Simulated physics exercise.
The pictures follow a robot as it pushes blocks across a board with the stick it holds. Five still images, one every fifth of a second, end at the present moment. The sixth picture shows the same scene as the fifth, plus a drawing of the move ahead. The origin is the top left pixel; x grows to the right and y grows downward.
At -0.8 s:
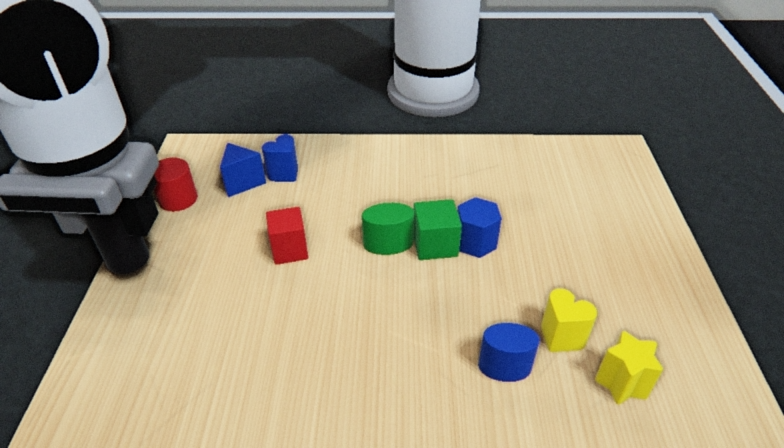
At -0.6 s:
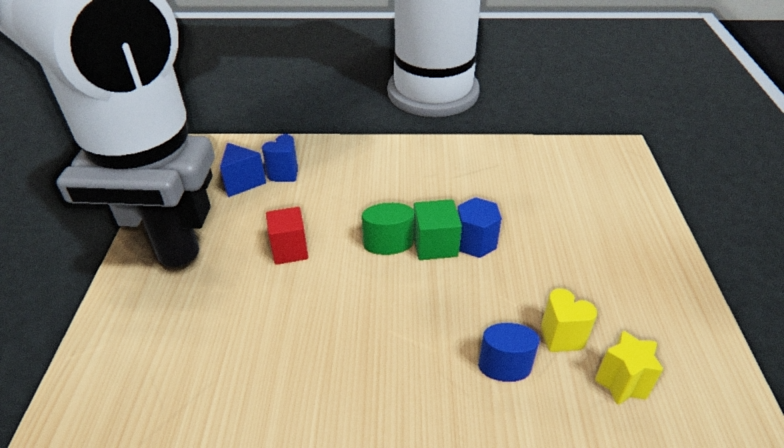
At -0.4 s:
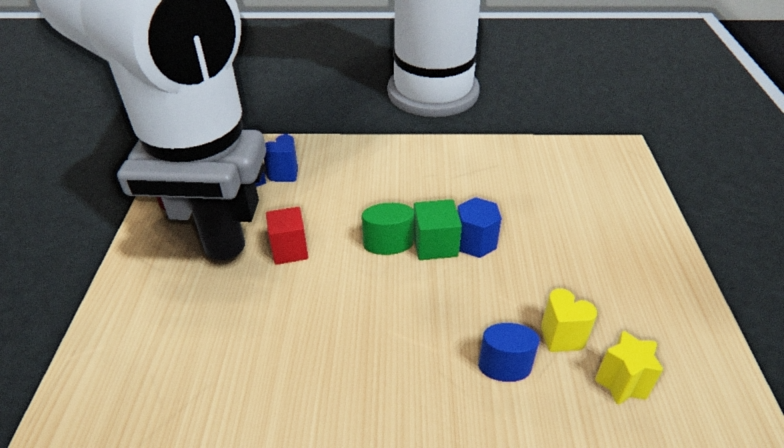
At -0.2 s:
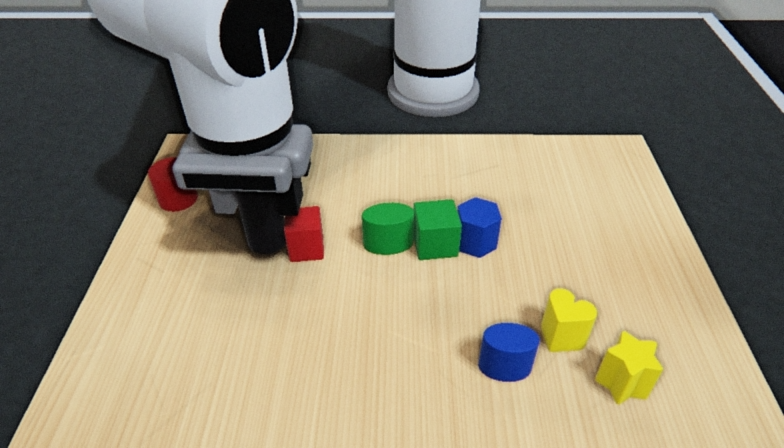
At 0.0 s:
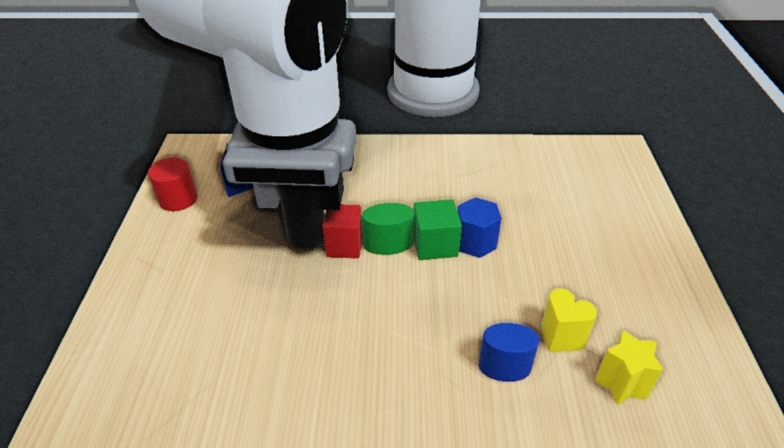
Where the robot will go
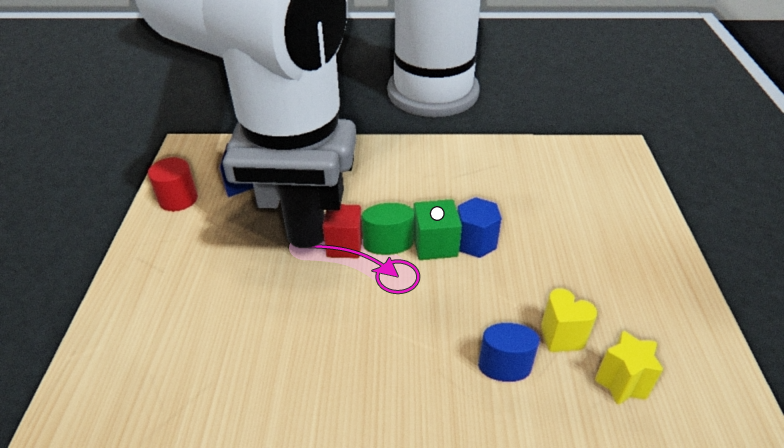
The clip shows a robot arm moving right across a wooden board of coloured blocks, its dark stick reaching a red square block and pushing it right until it sits beside the green oval block, while the other blocks stay put.
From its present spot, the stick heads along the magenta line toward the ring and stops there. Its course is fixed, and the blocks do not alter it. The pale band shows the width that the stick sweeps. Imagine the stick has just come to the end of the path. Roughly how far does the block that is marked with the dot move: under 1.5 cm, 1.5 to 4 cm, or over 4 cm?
My prediction: Over 4 cm.
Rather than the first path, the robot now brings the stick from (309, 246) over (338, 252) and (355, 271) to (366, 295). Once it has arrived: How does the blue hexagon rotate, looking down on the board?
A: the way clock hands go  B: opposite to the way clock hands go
I choose A.
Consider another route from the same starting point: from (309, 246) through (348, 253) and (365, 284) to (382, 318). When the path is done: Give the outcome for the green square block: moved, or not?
The push reaches it.
The drawn path runs from (309, 246) through (342, 249) and (372, 259) to (398, 276); the dot is on the green square block.
The first path, step by step. One third of the way, stick (343, 238); red square block (379, 215), turned 15° anticlockwise; green oval block (421, 206), turned 15° anticlockwise; green square block (466, 208), turned 20° clockwise; blue hexagon (507, 214), turned 20° clockwise.
Two thirds of the way, stick (373, 249); red square block (410, 219), turned 40° anticlockwise; green oval block (440, 199), turned 40° anticlockwise; green square block (481, 202), turned 40° clockwise; blue hexagon (519, 216), turned 35° clockwise.
At the end, stick (398, 265); red square block (419, 221), turned 50° anticlockwise; green oval block (442, 197), turned 50° anticlockwise; green square block (482, 202), turned 40° clockwise; blue hexagon (519, 216), turned 35° clockwise.
